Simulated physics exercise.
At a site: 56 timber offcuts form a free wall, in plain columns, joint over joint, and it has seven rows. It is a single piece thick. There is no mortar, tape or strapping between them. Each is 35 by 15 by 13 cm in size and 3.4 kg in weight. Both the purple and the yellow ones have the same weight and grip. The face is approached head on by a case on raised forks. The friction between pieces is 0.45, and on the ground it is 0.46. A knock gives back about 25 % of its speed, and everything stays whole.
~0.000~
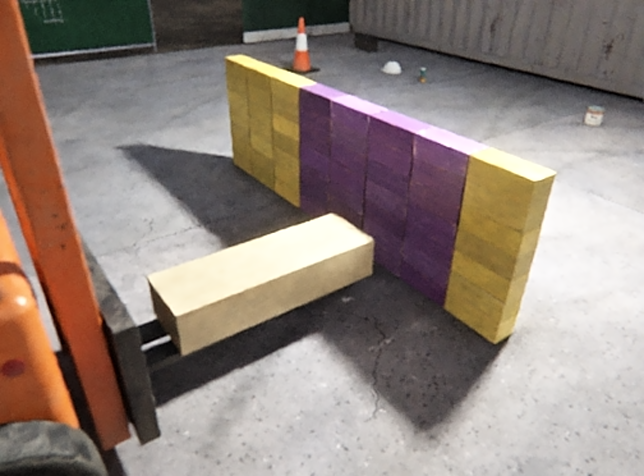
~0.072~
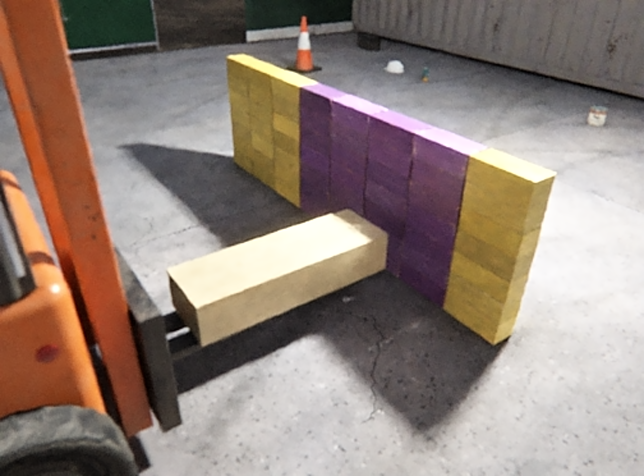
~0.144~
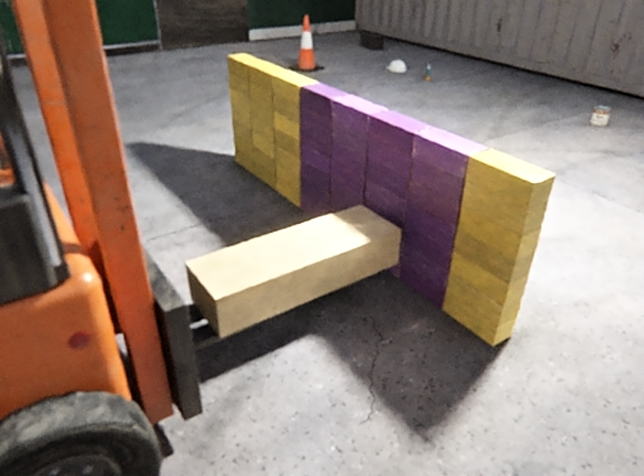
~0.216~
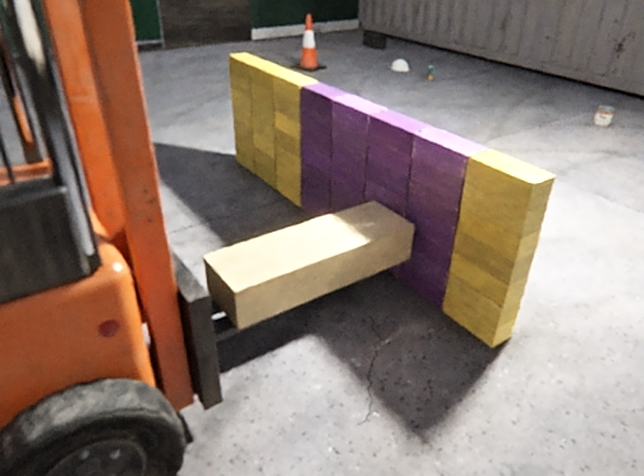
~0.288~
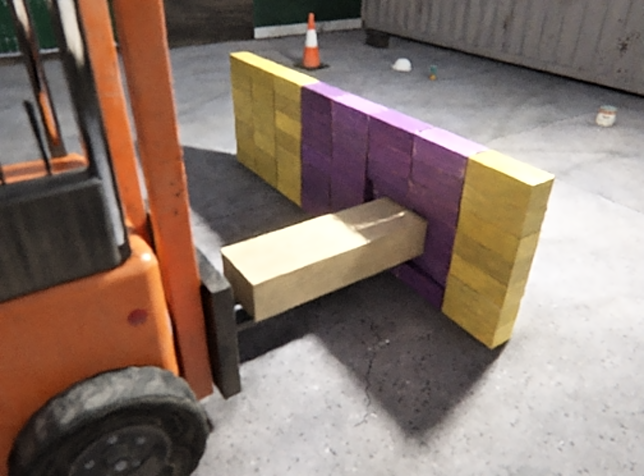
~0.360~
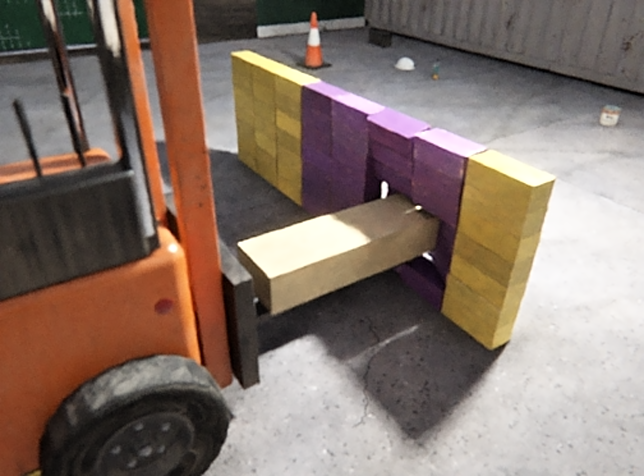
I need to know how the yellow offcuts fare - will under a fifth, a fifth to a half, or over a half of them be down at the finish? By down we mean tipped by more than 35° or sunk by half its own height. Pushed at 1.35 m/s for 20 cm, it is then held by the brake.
At the finish, under a fifth of them.
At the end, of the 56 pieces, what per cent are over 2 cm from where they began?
Share: 25 in a hundred.
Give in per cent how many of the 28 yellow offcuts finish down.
It's somewhere around 0 percent.
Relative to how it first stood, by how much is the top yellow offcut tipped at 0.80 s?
Something like 0°, give or take.
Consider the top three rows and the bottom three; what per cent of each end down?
Of the top ones 20 percent, of the bottom ones 10 percent.
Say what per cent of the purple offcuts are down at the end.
For purple, 40 per cent end down.
After 0.50 s, none of the 28 yellow offcuts down (5 of 56 in all colours); top yellow offcut unmoved.
After 0.80 s, none of the 28 yellow offcuts down (11 of 56 in all colours); top yellow offcut unmoved.
After 1.54 s, none of the 28 yellow offcuts down (11 of 56 in all colours); top yellow offcut unmoved; top purple offcut shifted 13 mm.
At rest (2.6 s), none of the 28 yellow offcuts down (11 of 56 in all colours); top yellow offcut unmoved; top purple offcut shifted 13 mm. That is 0 per cent. As the last picture would show them, middles, top yellow offcut near (297, 86), top purple offcut near (358, 114).
